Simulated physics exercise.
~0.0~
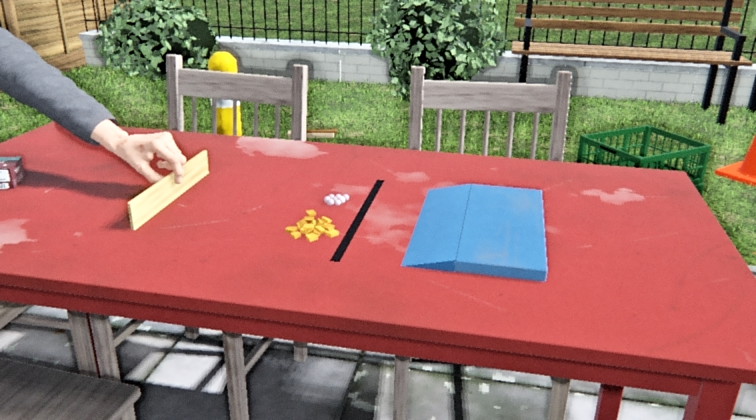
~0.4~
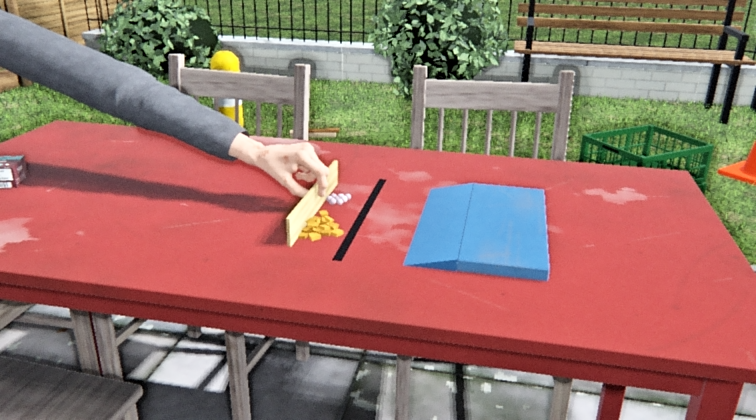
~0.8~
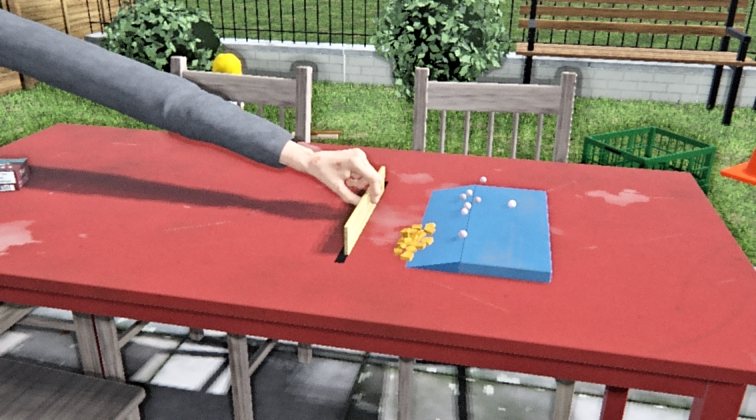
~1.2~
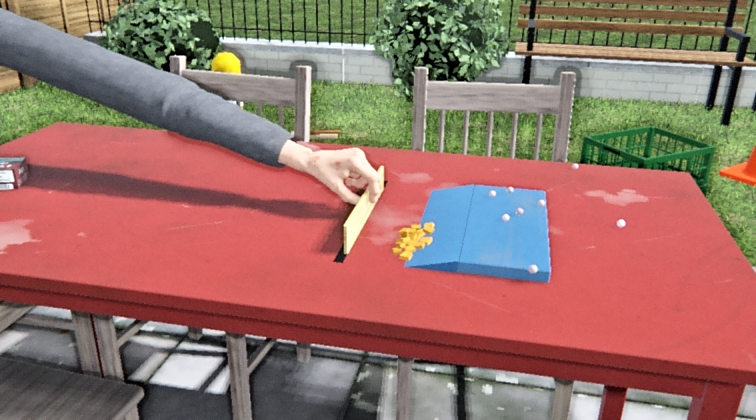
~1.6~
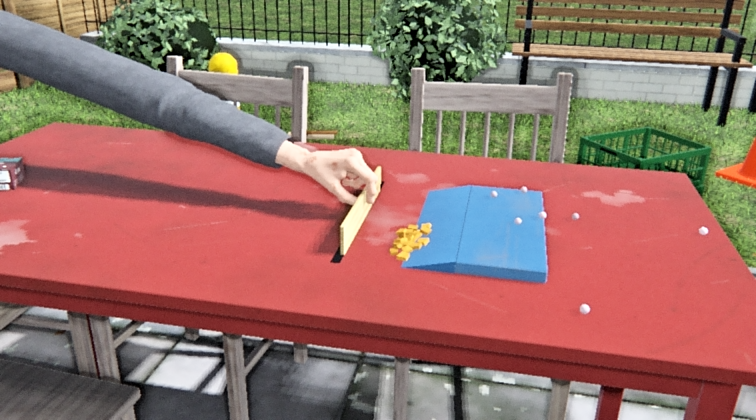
A hand sweeps yellow bits to a blue ramp's foot while white balls roll over it.
